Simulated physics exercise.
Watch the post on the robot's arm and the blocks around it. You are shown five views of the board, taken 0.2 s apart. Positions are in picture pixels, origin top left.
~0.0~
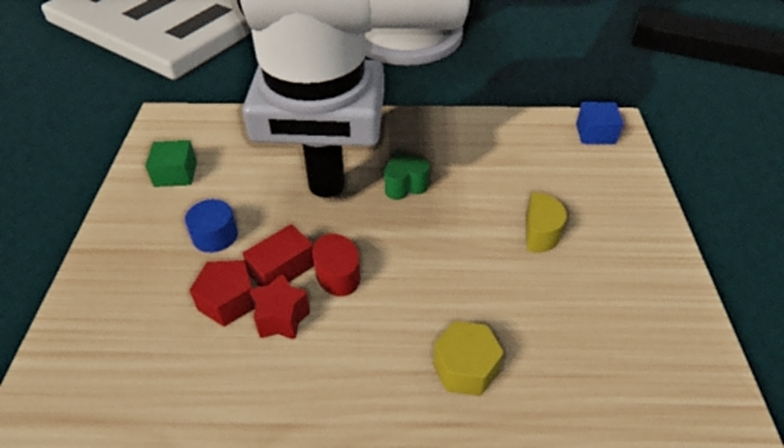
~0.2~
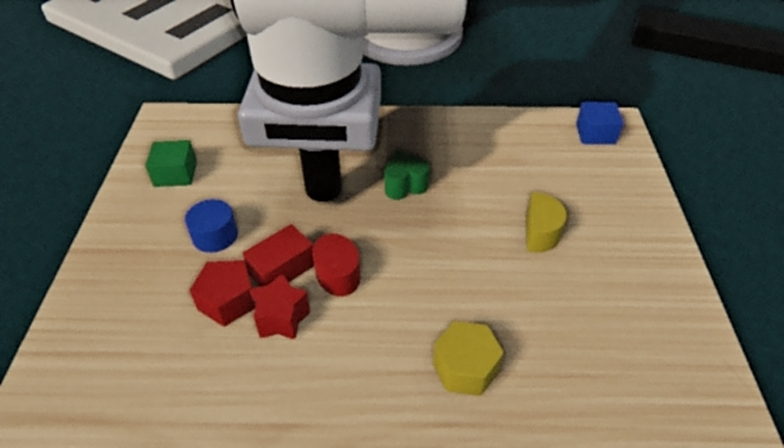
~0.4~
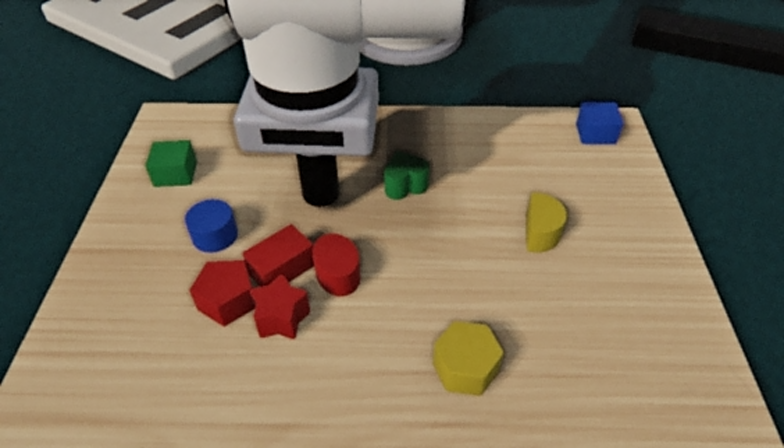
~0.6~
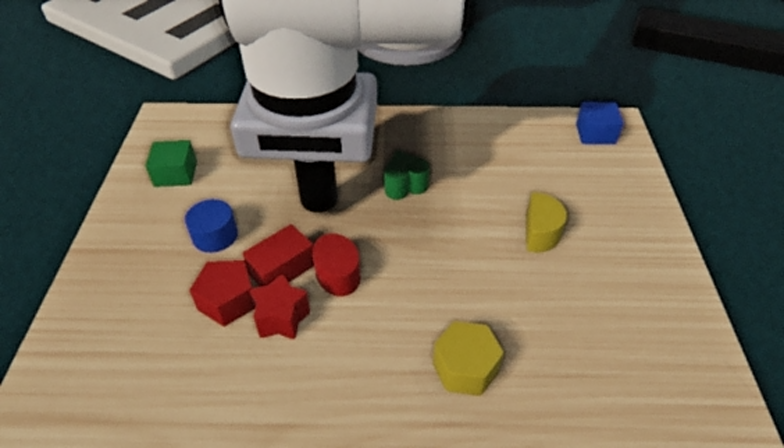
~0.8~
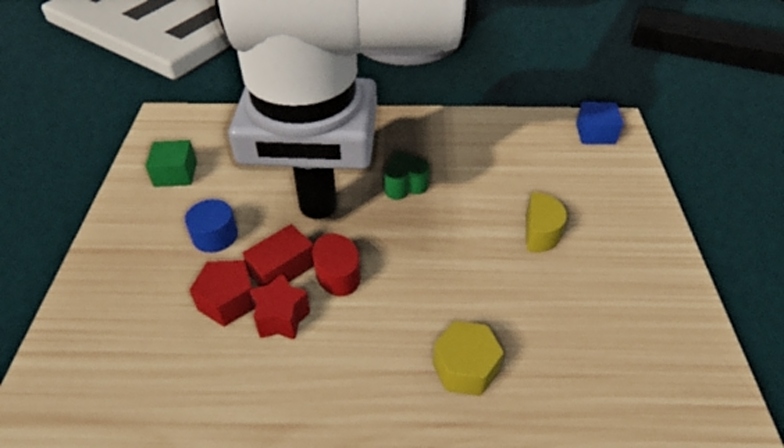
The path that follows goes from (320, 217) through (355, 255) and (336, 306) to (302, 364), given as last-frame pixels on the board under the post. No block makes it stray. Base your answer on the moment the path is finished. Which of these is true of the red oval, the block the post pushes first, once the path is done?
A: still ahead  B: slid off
Correct choice: A.
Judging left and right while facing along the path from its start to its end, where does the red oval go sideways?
Seen from start to end, it moves right.
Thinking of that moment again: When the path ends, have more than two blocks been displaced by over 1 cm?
That would be a no.
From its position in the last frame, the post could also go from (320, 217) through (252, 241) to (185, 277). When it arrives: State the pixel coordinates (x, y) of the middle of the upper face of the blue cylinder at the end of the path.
The centre of its top face lies at (182, 217).
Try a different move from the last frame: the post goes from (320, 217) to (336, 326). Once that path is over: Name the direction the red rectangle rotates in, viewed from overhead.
Clockwise.
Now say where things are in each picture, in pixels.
In the first frame, tip of the post (327, 187), middles of tops, red star (277, 298), red rectangle (278, 248), red oval (336, 254).
In the second frame, post (324, 191), nothing pushed.
In the third frame, post (321, 196), nothing pushed.
In the fourth frame, post (319, 201), nothing pushed.
In the fifth frame, post (319, 207), red star (277, 298), red rectangle (278, 248), red oval (336, 254).
On the path given first. One third of the way, post (354, 246); red oval (336, 272), turned 15° clockwise.
Two thirds of the way, post (334, 298); red star (266, 307), turned 30° clockwise; red oval (316, 330).
At the end, post (300, 355); red star (261, 310), turned 50° clockwise; red rectangle unmoved; red oval (295, 395), turned 20° anticlockwise.
